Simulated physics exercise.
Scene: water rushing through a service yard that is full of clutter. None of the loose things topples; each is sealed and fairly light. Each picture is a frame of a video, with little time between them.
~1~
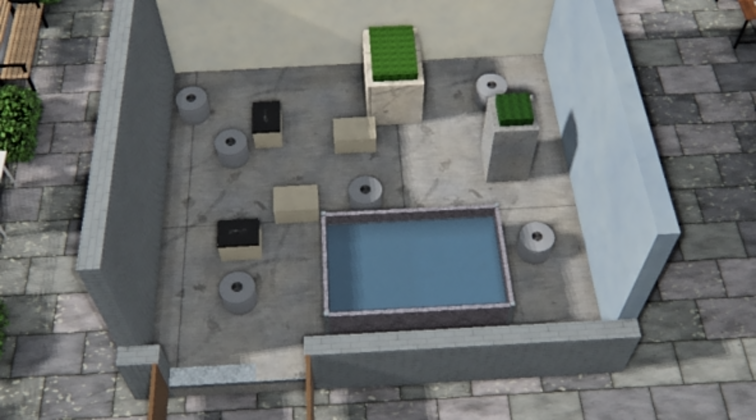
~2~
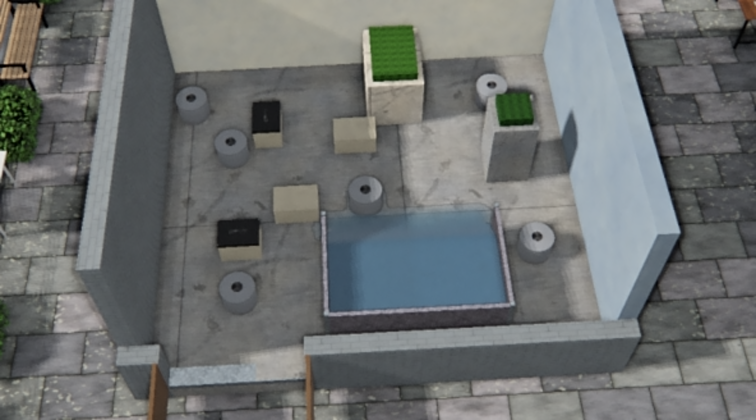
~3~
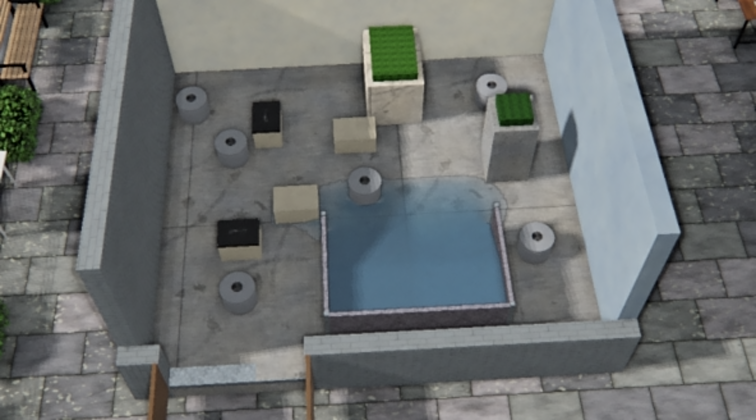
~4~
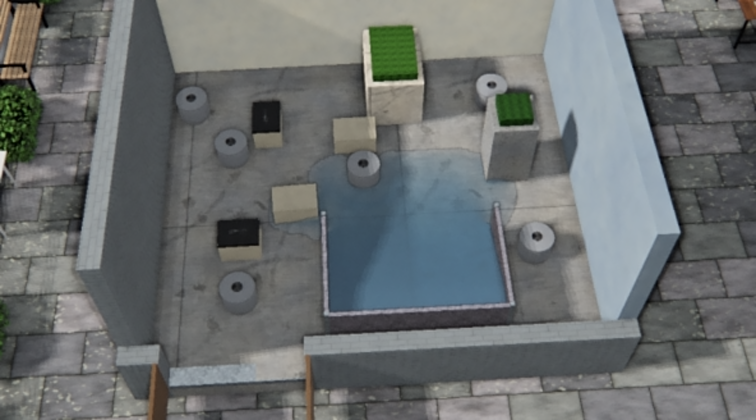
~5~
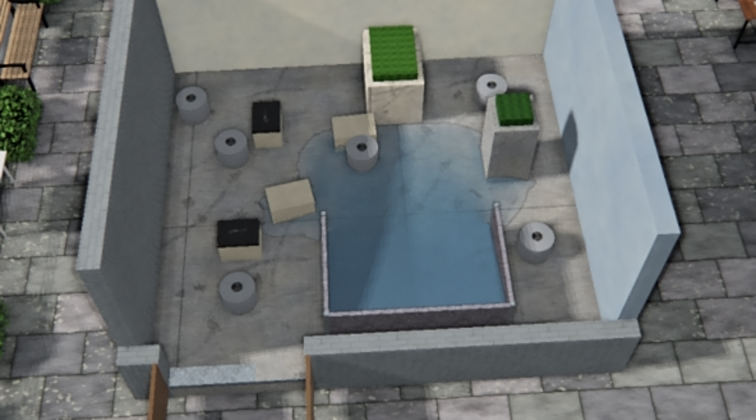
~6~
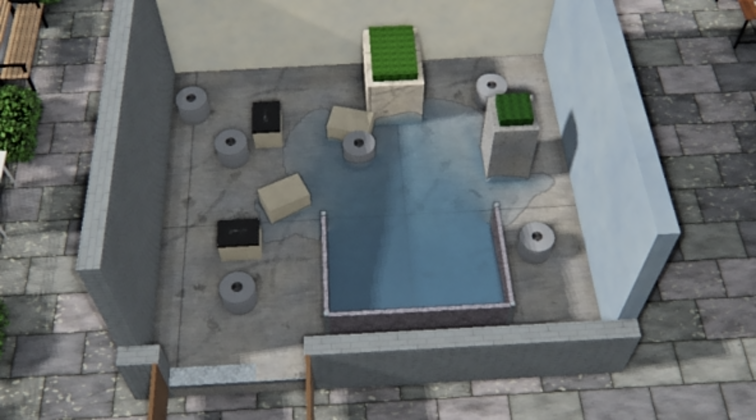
We see a walled yard where water spills from a rectangular pool's far side and spreads among blocks and round tubs, pushing a grey tub toward the back wall, then turning one beige crate and nudging another.
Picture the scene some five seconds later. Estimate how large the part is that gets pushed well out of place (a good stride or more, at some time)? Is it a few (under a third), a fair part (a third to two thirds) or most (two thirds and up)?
Most.
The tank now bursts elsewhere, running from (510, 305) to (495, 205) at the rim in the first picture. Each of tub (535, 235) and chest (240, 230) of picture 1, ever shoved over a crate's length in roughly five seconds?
Lab note, in listed order: Got there; didn't get there.
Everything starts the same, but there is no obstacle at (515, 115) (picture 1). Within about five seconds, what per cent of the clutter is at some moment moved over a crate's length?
Result: Approx. 70 %.
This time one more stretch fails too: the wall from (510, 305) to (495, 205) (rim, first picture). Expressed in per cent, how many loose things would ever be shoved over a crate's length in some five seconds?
Estimate: Close to 30 per cent.
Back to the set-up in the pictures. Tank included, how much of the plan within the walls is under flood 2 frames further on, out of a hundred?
Something close to 45 per cent.
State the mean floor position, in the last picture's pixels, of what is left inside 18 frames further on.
That averages to about (287, 169) on the floor.
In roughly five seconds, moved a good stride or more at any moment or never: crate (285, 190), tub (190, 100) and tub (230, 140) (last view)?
Goes that far; goes that far; goes that far.
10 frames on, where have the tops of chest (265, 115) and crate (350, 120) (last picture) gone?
Look around pixels (218, 90) and (330, 54).
A moment on, 3 of 10 are well off their spots; 1 afloat.
Next, 5 of 10 are well off their spots; 3 afloat.
Later, 5 of 10 are well off their spots; 6 afloat.
In the end, 8 of 10 are well off their spots, and 8 have been at some point; 5 afloat.
